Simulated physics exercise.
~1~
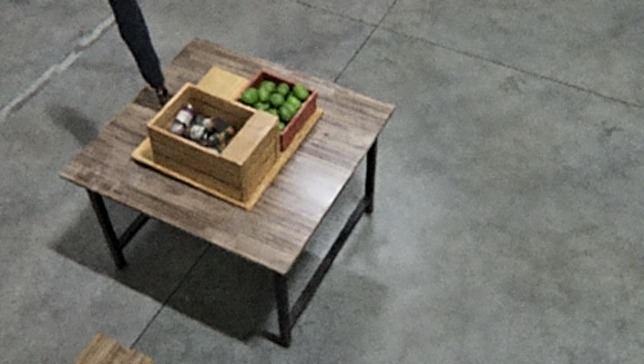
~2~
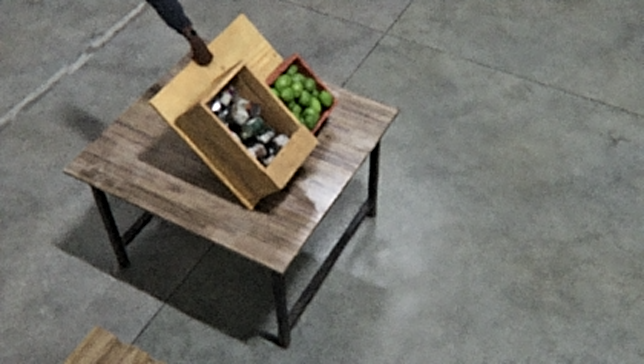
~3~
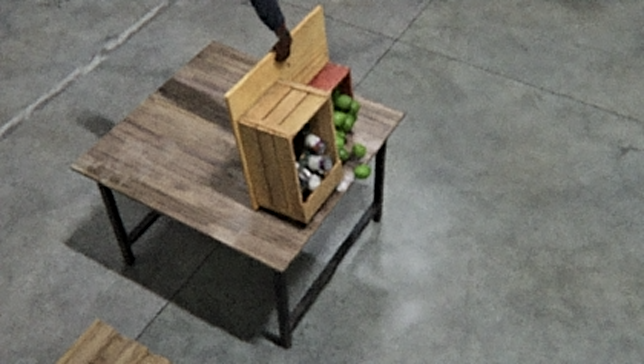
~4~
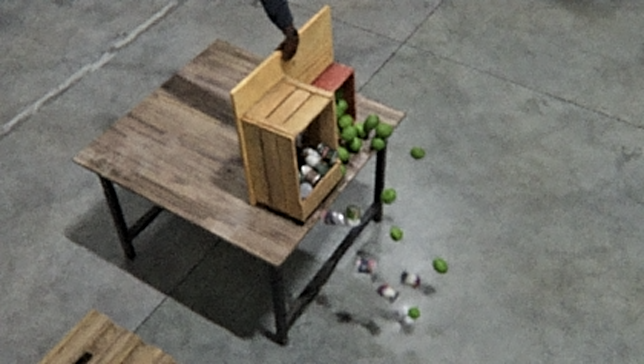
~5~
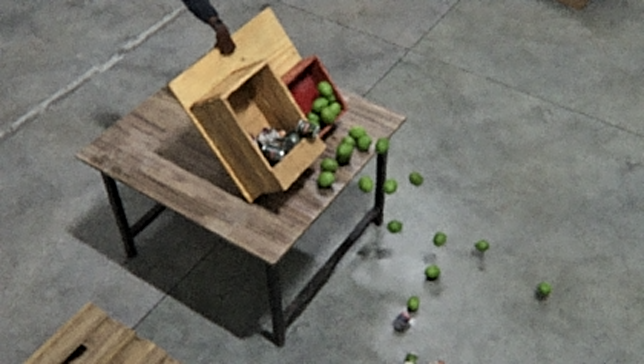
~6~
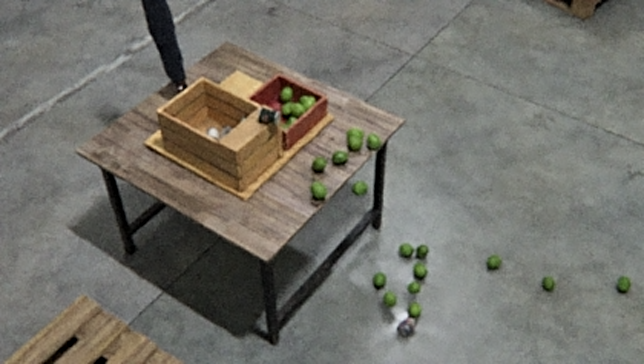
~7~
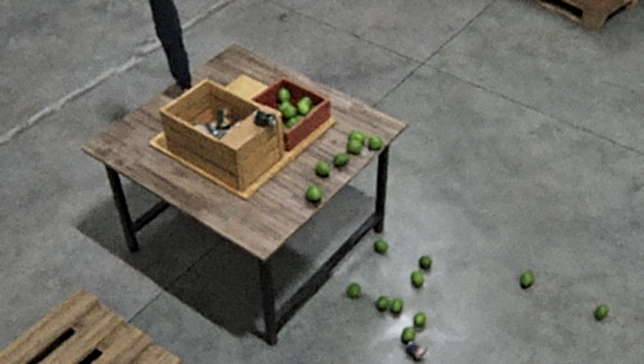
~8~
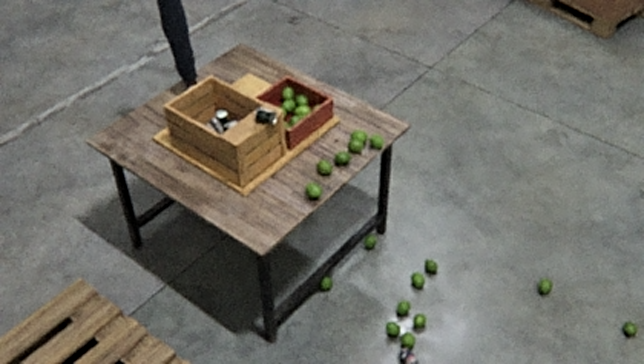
A hand grips the left end of a board on a wooden table and raises it, leaning the board to the right with its partly covered wooden tub of small tins and its red tub of green limes. As the board nears upright, limes tumble from the red tub, and a few tins slide out too. They drop past the table's edge onto the concrete floor. The hand then lowers the board flat again. Several limes rest on the tabletop and others lie scattered across the floor, while some limes and tins remain in their tubs.
